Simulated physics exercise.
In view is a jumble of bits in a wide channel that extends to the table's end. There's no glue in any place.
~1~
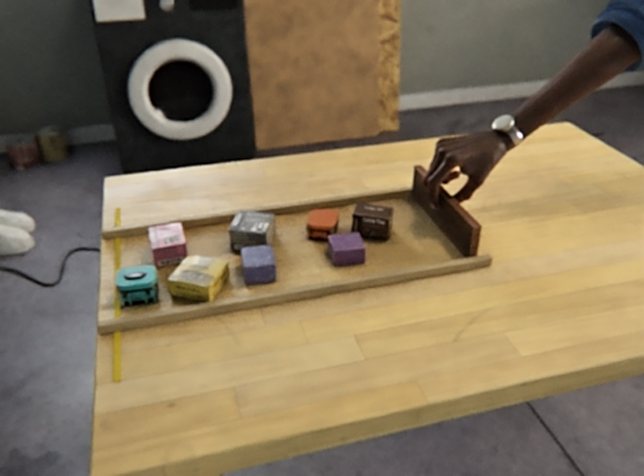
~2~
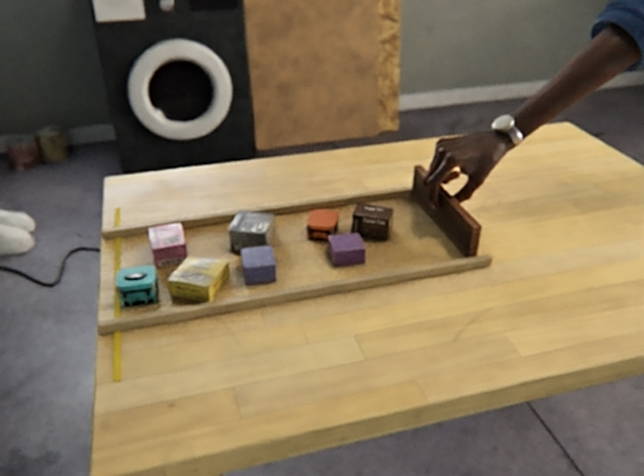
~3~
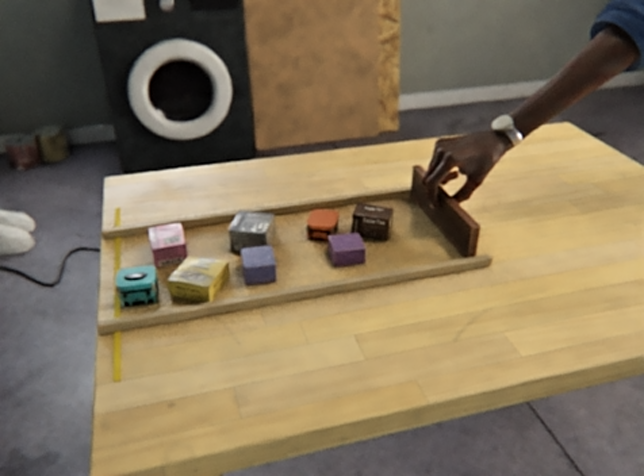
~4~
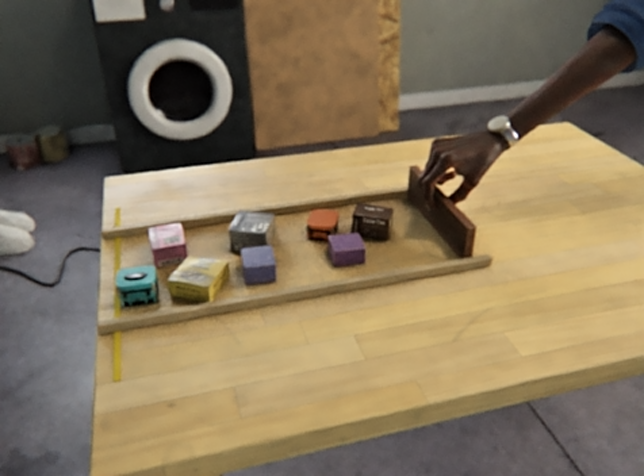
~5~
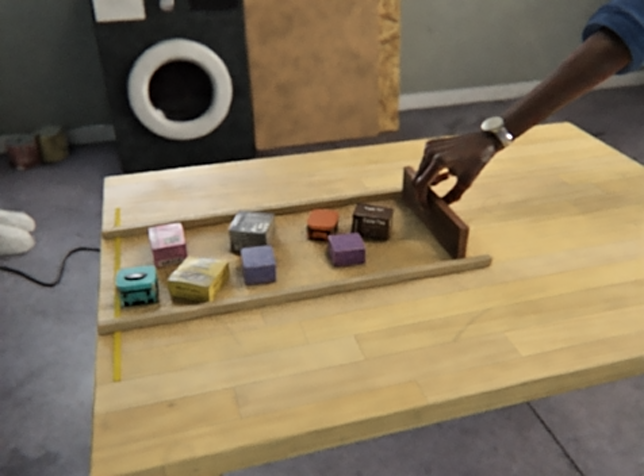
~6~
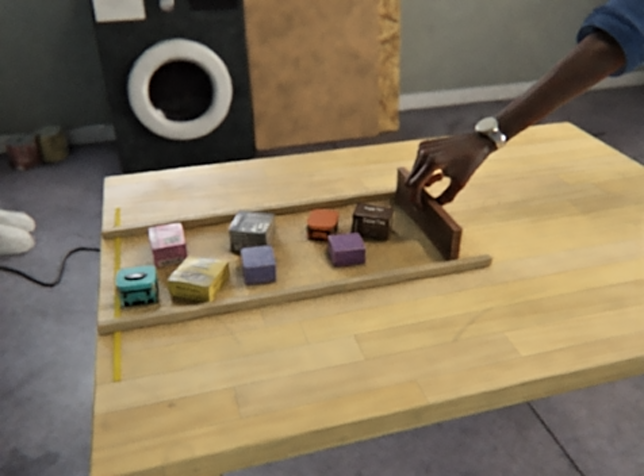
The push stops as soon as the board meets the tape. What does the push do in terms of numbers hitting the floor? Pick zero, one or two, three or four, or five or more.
It sends five or more to the floor.
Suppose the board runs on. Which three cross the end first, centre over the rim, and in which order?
The turquoise case, the pink box, the yellow box.
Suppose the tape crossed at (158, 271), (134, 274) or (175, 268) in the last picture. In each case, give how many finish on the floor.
3, 5, 3.
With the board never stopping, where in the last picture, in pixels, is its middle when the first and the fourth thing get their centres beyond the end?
At (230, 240) for the first, at (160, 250) for the fourth.
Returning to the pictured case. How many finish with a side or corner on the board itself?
The answer is 3.
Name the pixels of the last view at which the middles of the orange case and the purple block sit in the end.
Positions - first (100, 245), then (98, 290).
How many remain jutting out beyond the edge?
The total would be 3.
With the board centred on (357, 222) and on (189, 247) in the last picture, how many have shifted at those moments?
The first count is 2, and then it's 8.
Soon after, none off yet; turquoise case at rest near (138, 286); pink box at rest near (168, 244); yellow box at rest near (200, 278).
At rest, the number that fall off is five or more; fallen, grey box, blue block, yellow box, pink box and turquoise case.
